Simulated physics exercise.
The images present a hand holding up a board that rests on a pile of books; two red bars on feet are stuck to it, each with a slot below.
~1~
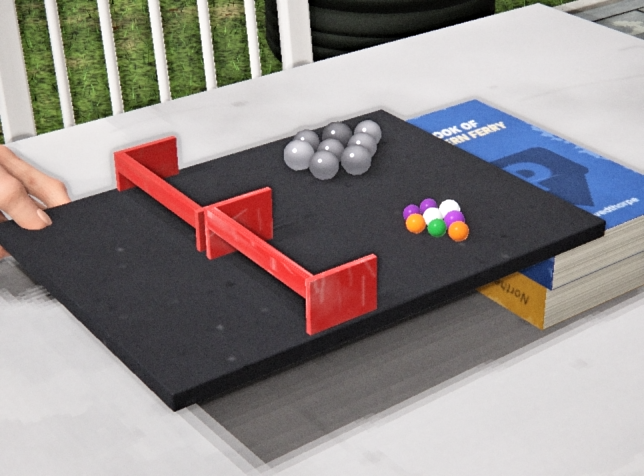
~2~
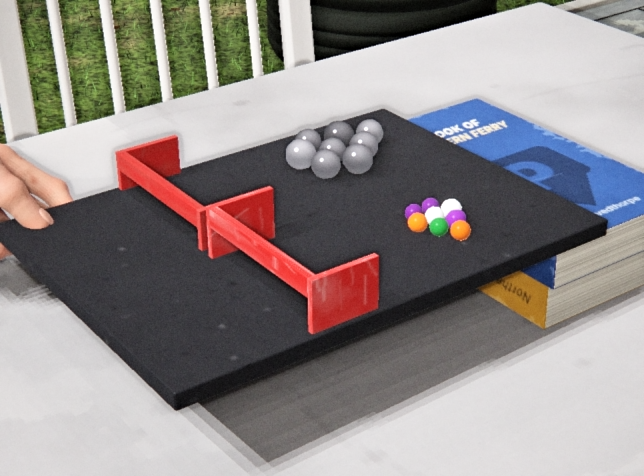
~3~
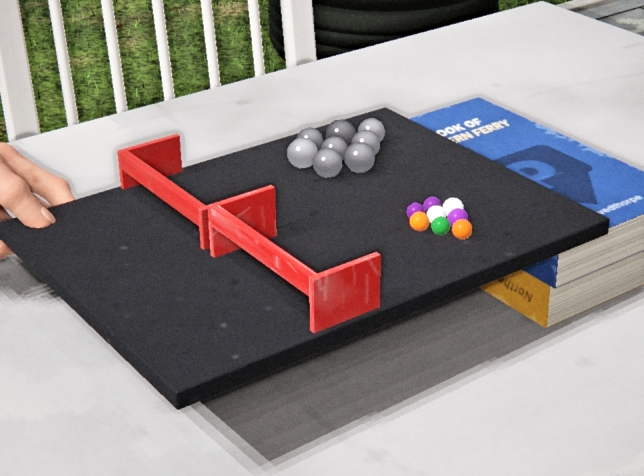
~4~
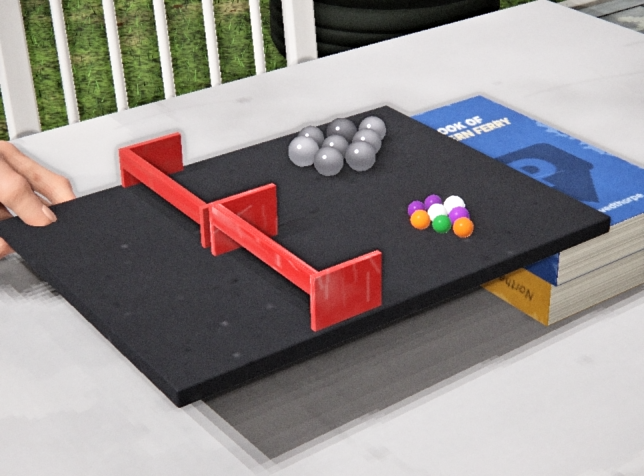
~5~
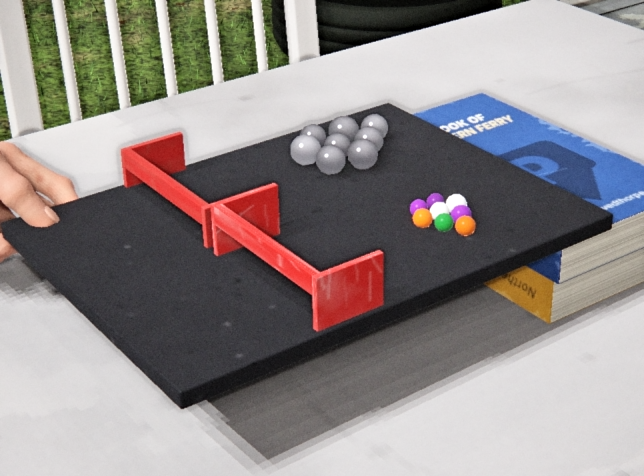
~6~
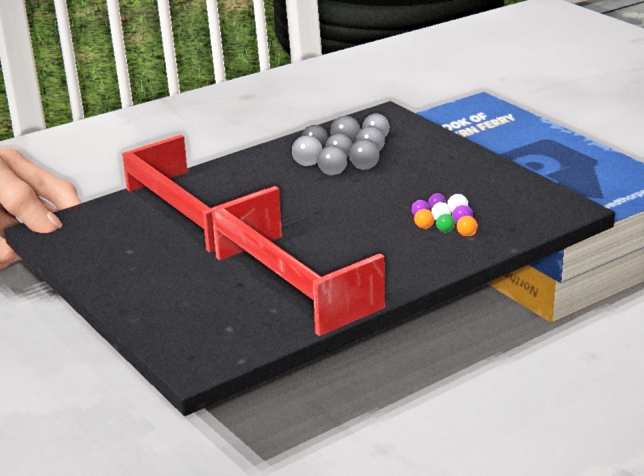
On a pale outdoor table beside a white railing and grass, seen from slightly above, a black board rests on thick books with blue and orange covers at right. Two red barriers on upright feet cross it, with grey balls farther back and smaller multicoloured balls nearer right. A hand at left holds the board nearly still, then lowers that end very slightly, while the balls keep their places on it.
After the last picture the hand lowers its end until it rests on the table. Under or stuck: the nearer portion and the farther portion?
At its opening the nearer portion gets by; at its opening the farther portion is held up.
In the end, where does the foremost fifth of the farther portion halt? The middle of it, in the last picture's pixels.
It ends up near (183, 244) in the last view.
Then, 0.24 s later than the last frame, board sloping at 6°; nearer portion where it was; farther portion where it was.
Then, 0.53 s later than the last frame, board sloping at 12°; nearer portion on its way down; farther portion on its way down.
Then, 0.85 s later than the last frame, board resting at 13°; nearer portion every one past its gate; farther portion has reached its gate.
When it is over, board resting at 13°; nearer portion every one past its gate; farther portion gathered behind its gate.
